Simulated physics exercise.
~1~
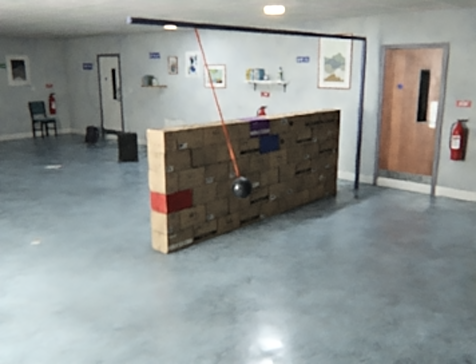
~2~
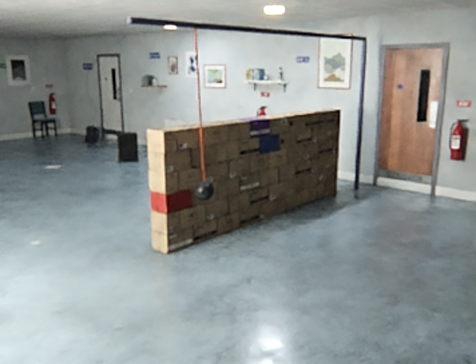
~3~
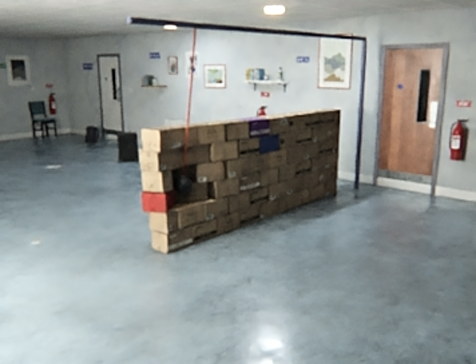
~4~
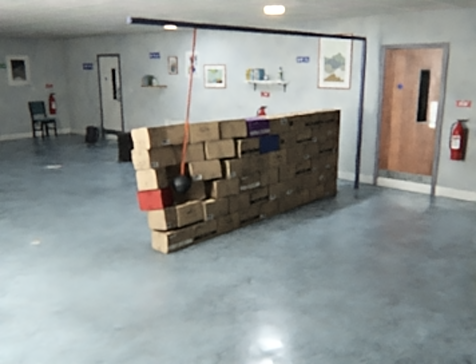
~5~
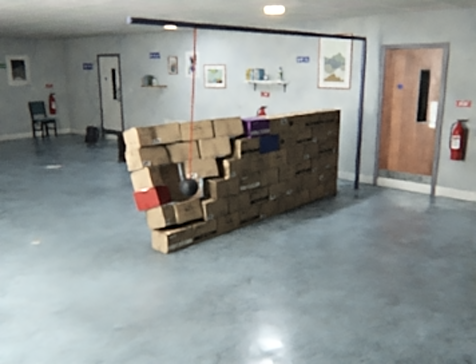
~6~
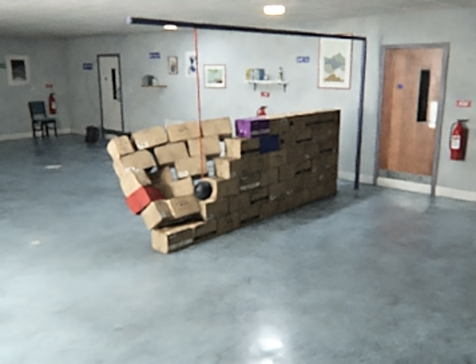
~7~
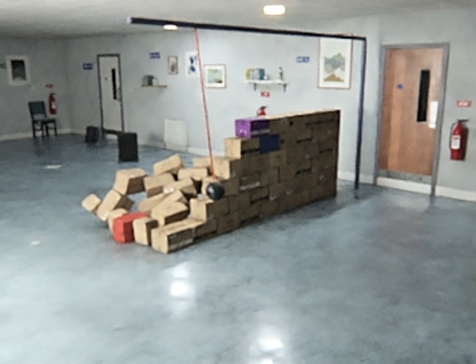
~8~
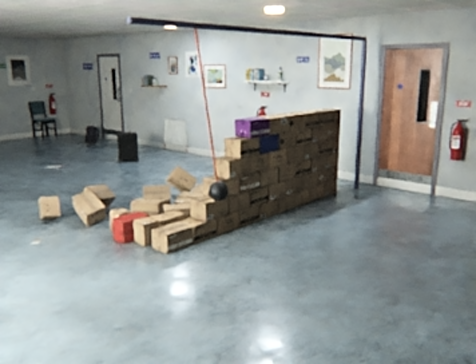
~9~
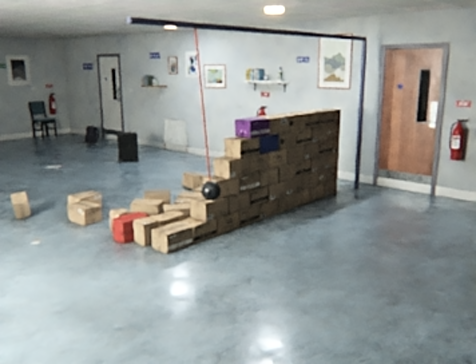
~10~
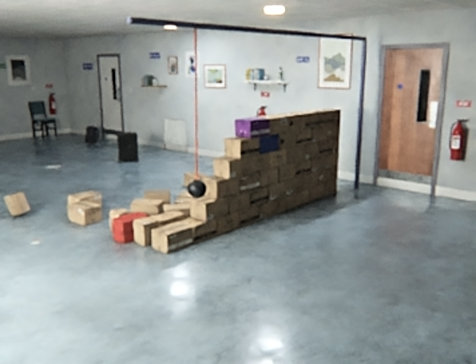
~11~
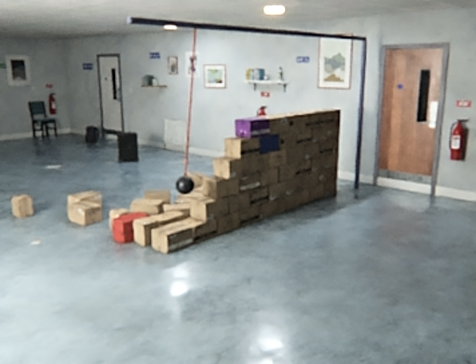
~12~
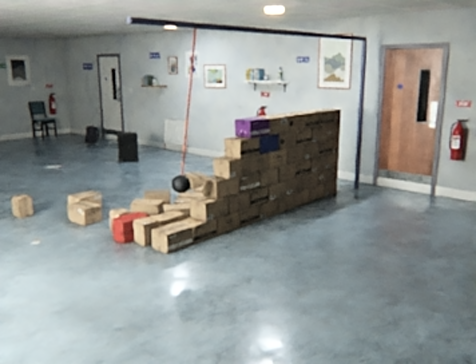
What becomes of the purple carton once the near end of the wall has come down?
It stays up at its original level, at the top of the part of the wall that is still standing.
